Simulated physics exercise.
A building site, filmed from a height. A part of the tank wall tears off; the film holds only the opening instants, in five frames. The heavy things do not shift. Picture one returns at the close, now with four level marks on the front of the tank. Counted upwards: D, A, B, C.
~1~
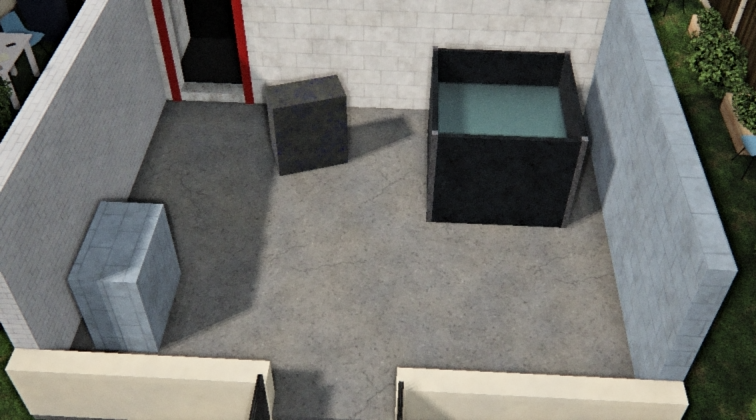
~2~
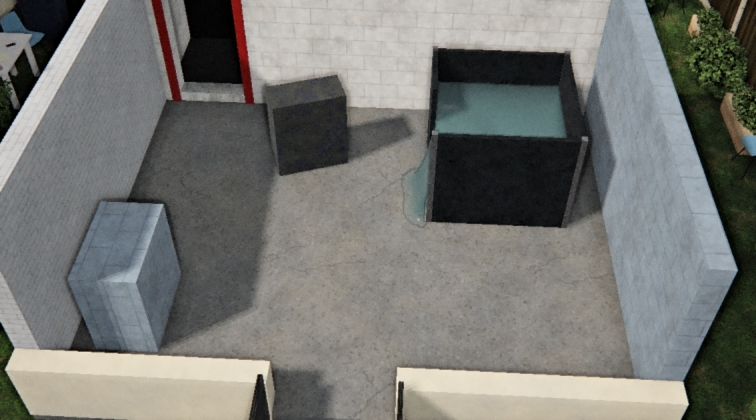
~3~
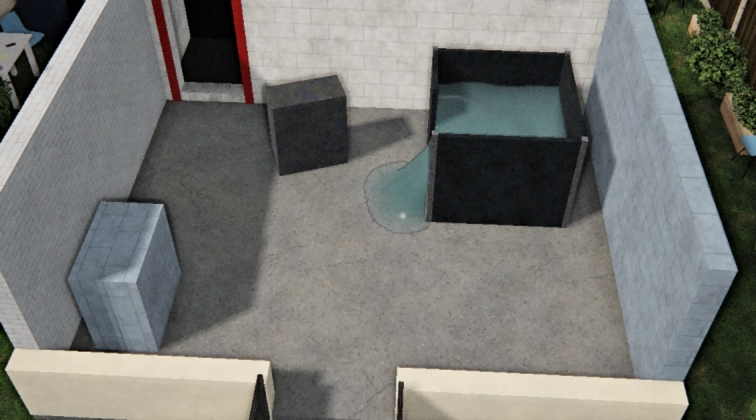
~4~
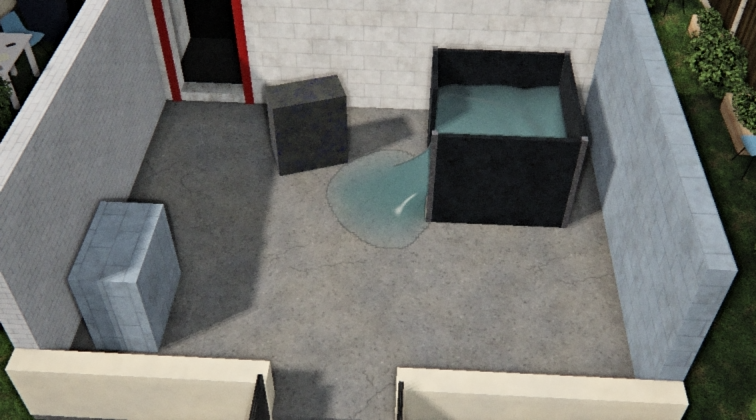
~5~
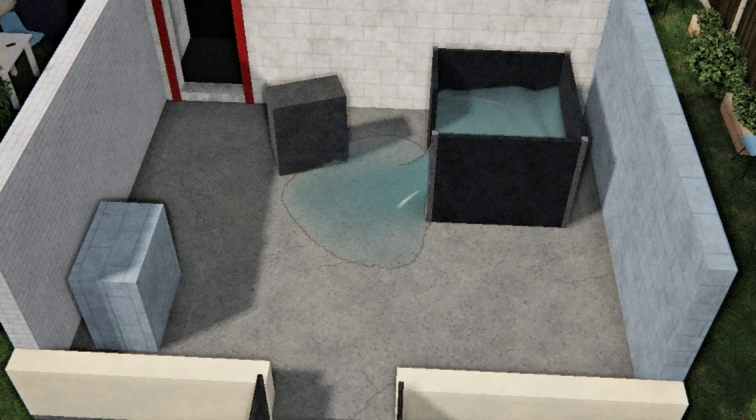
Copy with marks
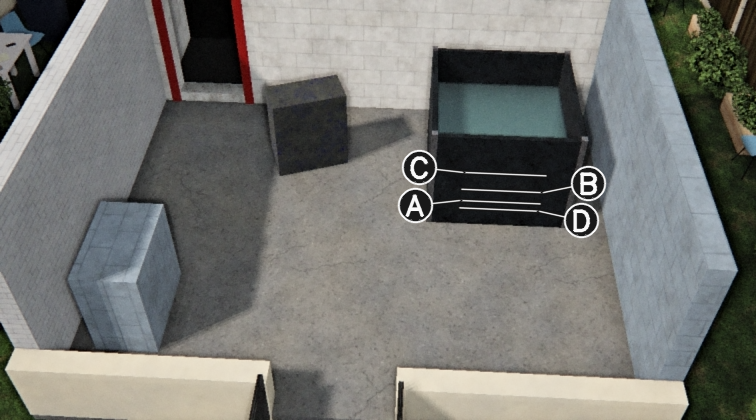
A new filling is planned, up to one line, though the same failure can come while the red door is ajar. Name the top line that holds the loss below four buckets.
C will do.
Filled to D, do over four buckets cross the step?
No.
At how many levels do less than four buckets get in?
All of the four.
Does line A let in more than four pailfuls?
No, that is safe.
In white, A at (500, 202); B at (502, 190); C at (504, 174); D at (499, 209); from the bottom up D, A, B, C.
Choosing A, nothing gets over.
Choosing B, nothing gets over.
Choosing C, a bucket or two gets in.
Choosing D, nothing gets over.
